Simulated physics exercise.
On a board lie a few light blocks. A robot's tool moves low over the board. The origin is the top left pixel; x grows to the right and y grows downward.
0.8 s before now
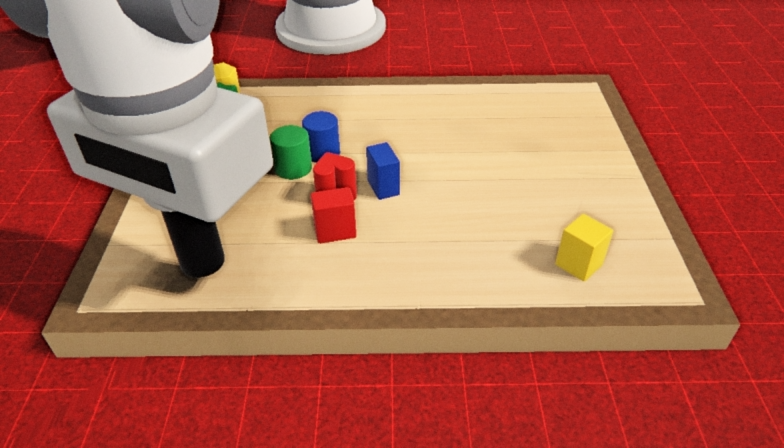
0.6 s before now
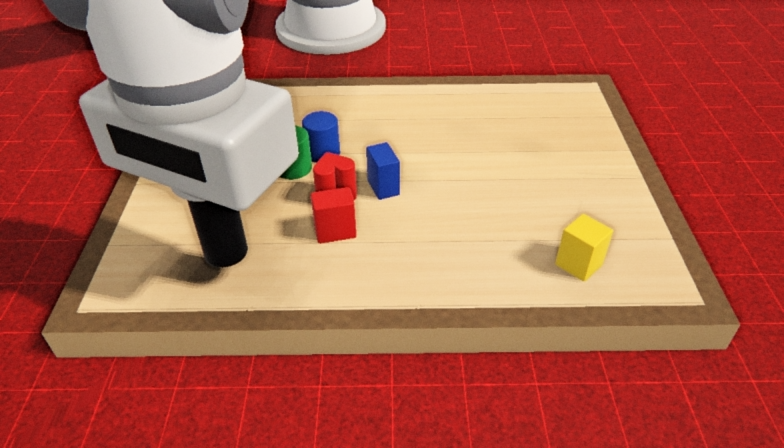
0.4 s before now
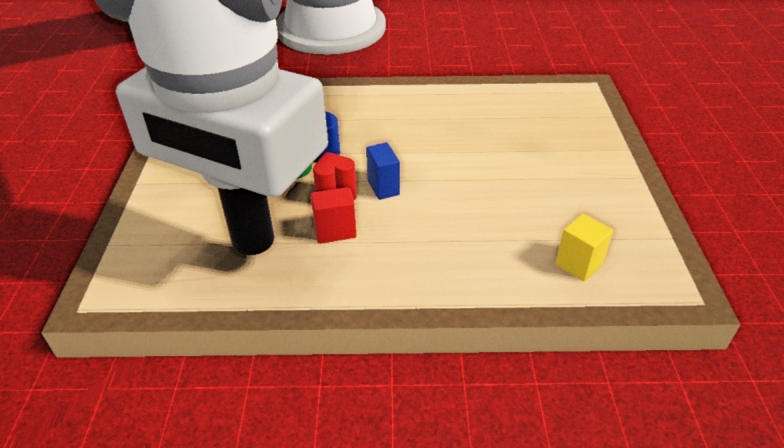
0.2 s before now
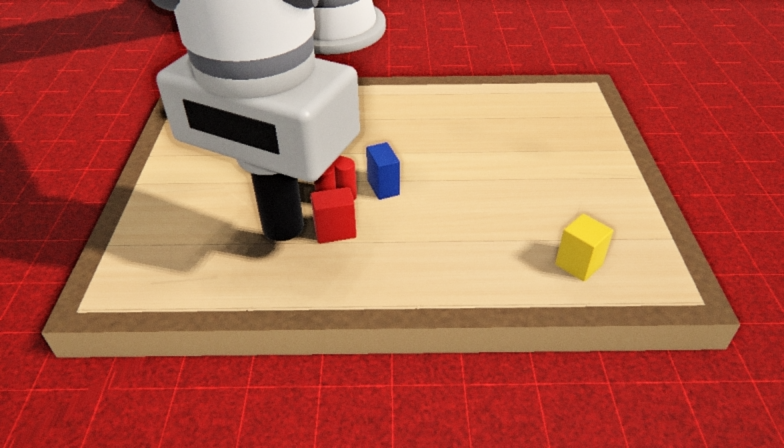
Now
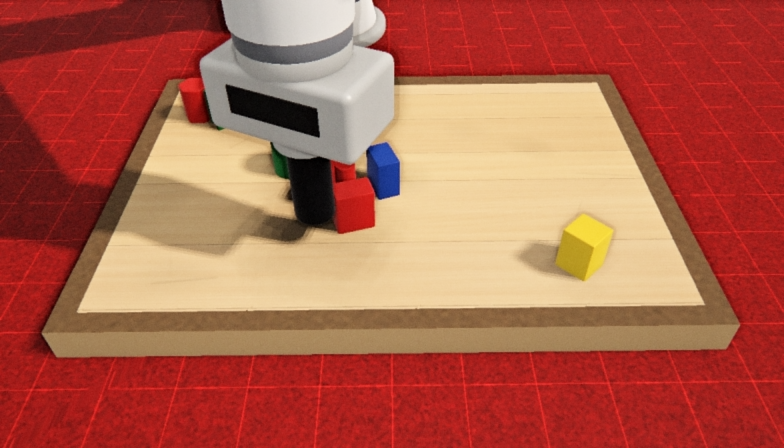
A robot arm moved its black tool rightward and slightly away across a wooden board of colored blocks, then nudged a red block a little to the right, while the yellow block stayed still.
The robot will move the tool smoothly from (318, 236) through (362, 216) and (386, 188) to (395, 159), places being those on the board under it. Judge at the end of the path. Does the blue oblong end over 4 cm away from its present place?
Yes.
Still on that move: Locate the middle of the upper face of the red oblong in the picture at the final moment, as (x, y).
It should be at about (424, 155).
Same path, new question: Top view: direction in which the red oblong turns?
From the top, the block rotates clockwise.
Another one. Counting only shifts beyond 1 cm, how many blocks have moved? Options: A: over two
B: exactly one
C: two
(C)
One third of the way, tool at (361, 194); red oblong at (396, 170).
Two thirds of the way, tool at (385, 166); red oblong at (424, 155), turned 35° clockwise; blue oblong at (389, 135), turned 45° anticlockwise.
At the end, tool at (395, 138); red heart block unmoved; red oblong at (424, 155), turned 35° clockwise; blue oblong at (393, 110), turned 80° anticlockwise.
